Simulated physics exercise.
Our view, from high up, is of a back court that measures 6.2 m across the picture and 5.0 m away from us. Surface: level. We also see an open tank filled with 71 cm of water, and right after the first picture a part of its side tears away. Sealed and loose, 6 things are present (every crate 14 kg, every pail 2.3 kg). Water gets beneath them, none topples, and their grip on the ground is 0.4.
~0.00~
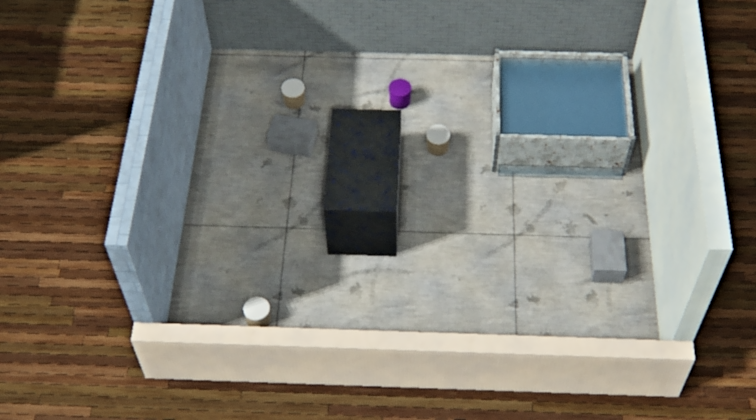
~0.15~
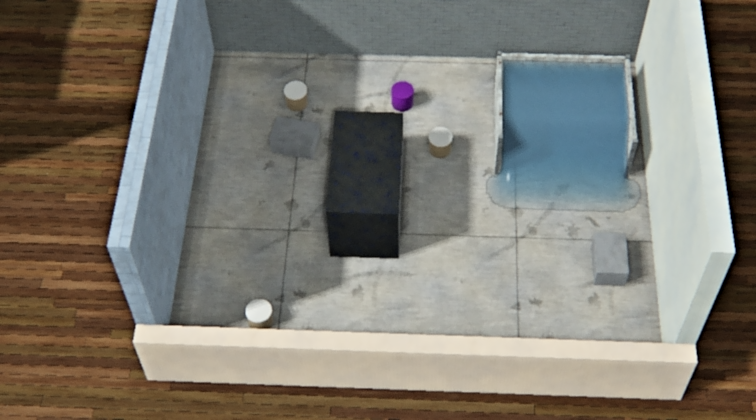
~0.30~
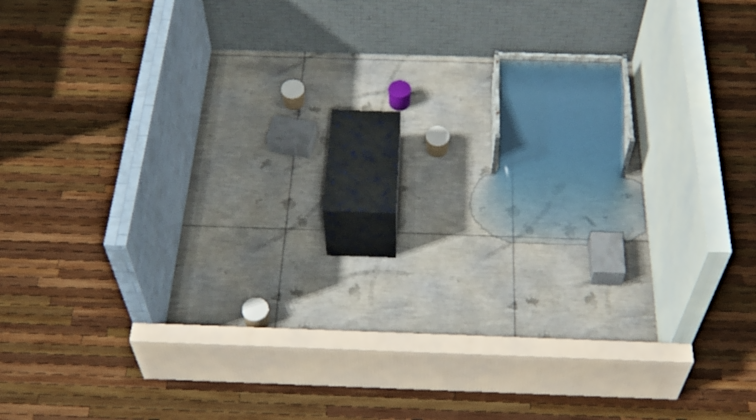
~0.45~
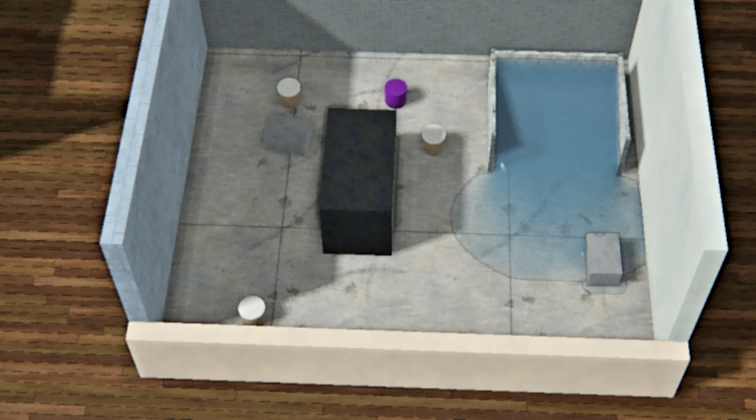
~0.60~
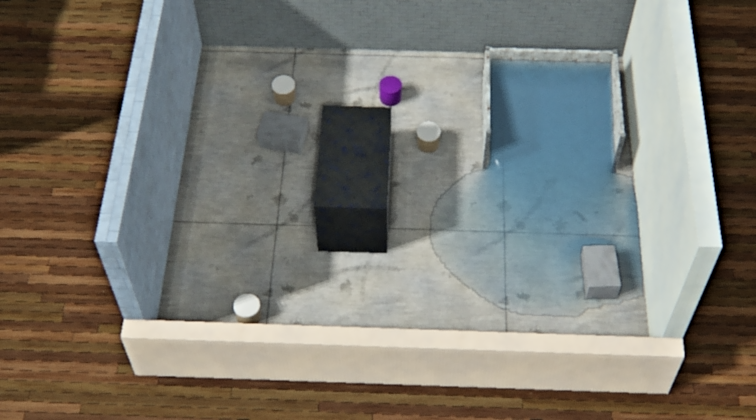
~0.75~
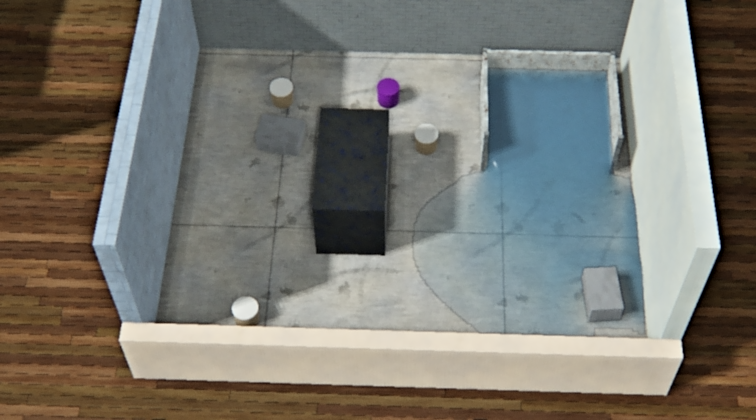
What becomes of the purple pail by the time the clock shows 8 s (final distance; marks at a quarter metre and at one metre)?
Modestly displaced.
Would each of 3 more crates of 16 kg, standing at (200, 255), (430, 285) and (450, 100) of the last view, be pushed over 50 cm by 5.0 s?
In order: Above it, above it, below it.
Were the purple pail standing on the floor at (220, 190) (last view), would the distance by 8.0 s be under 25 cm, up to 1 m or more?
It goes a long way.
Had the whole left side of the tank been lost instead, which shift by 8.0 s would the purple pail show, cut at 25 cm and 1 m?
I'd expect the purple pail to have ended up far off.
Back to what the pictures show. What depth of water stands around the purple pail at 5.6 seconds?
Roughly 4 cm.
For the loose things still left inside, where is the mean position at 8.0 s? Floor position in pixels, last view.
About (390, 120).
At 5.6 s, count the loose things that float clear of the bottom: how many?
Count: 3.
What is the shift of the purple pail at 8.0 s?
Around 50 cm from the start.
After 1.6 s the purple pail is near (388, 87), 0.0 m from its start, aground; 1 afloat.
After 3.6 s the purple pail is near (388, 87), 0.0 m from its start, aground; 2 afloat.
After 5.6 s the purple pail is near (356, 46), 0.9 m from its start, afloat; 3 afloat.
After 8.0 s the purple pail is near (372, 110), 0.5 m from its start, afloat; 5 afloat.
